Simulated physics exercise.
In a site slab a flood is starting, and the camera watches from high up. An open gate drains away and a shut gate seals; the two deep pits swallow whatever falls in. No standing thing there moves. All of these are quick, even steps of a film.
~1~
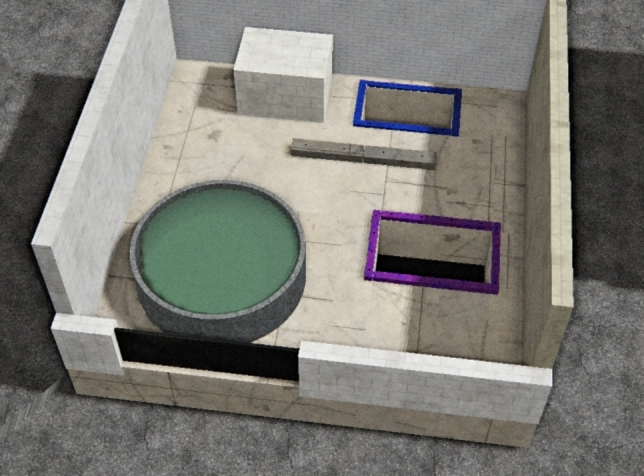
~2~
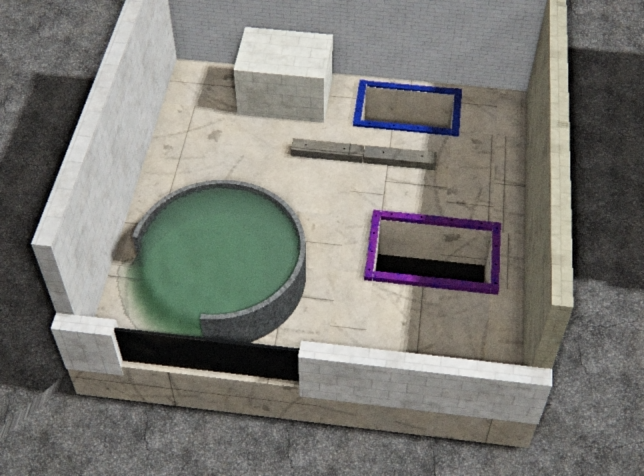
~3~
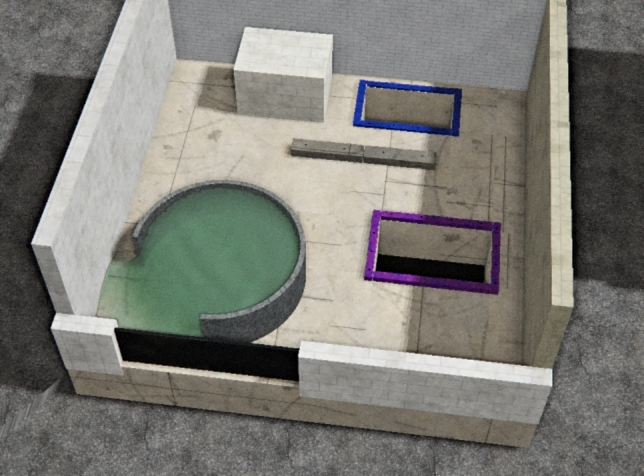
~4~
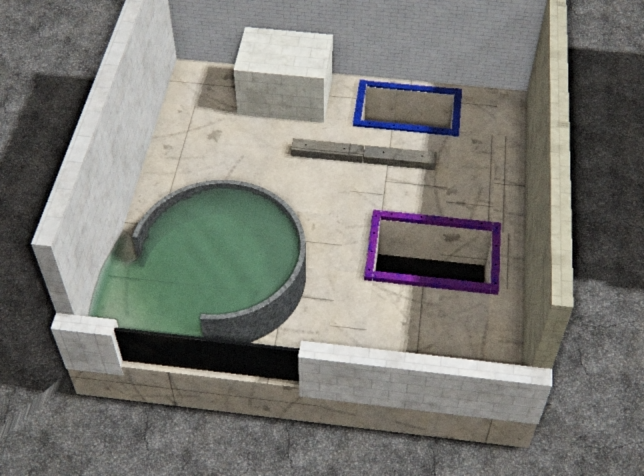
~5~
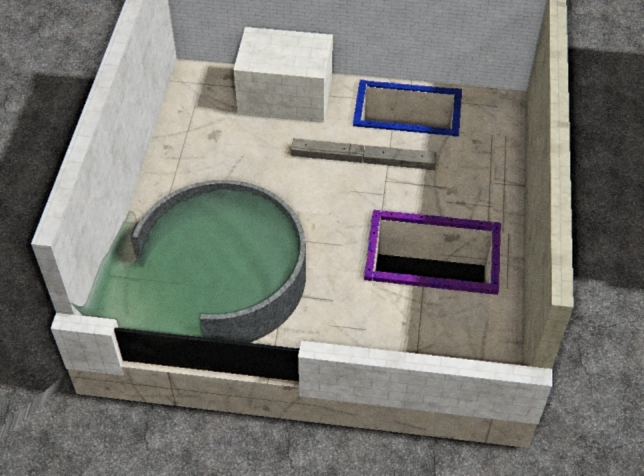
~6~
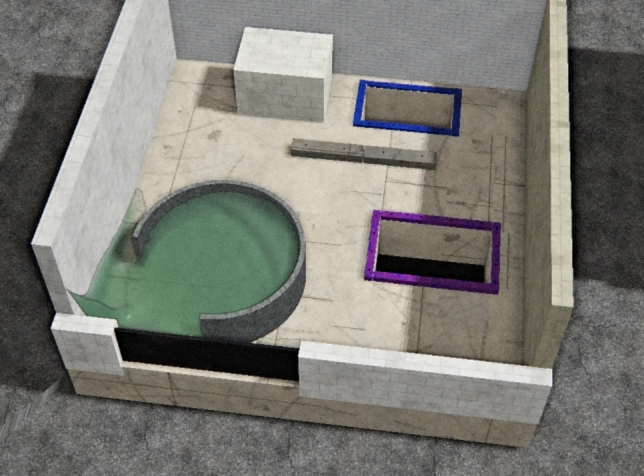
The footage shows a walled slab with a round tank of still green water, a pale block, and blue- and purple-framed openings; the tank's front-left side opens and water pours out, spreading across the floor to the left wall.
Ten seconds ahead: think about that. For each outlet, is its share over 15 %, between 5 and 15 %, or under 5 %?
Result: I'd say the gate drains very little - not reaching five per cent, I'd say the purple pit drains very little - not reaching five per cent, I'd say the blue pit drains very little - not reaching five per cent.
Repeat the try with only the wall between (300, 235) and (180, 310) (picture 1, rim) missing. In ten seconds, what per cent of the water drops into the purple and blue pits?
Per cent: Purple 20, blue 4.
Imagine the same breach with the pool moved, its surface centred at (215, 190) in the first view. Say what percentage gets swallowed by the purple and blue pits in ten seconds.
After ten seconds: Purple pit at 8 percent, blue pit at 2 percent.
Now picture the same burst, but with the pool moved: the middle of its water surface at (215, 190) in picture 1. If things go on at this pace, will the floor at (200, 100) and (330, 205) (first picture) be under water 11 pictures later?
Spot by spot: Drenched, after that high and dry.
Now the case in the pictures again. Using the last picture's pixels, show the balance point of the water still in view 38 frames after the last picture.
(246, 241).
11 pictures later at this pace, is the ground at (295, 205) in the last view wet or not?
Verdict: That spot is spared.
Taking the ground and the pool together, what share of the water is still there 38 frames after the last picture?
About 100 %.
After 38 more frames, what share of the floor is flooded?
I reckon 70 per cent or so.
A moment on, water covers 20 % of the floor; the gate 0 %, the purple pit 0 %, the blue pit 0 %.
Next, water covers 40 % of the floor; the gate 0 %, the purple pit 0 %, the blue pit 0 %.
Then, water covers 55 % of the floor; the gate 0 %, the purple pit 0 %, the blue pit 0 %.
Later, water covers 70 % of the floor; the gate 0 %, the purple pit 0 %, the blue pit 0 %.
In the end, water covers 95 % of the floor; the gate 0 %, the purple pit 0 %, the blue pit 1 %.
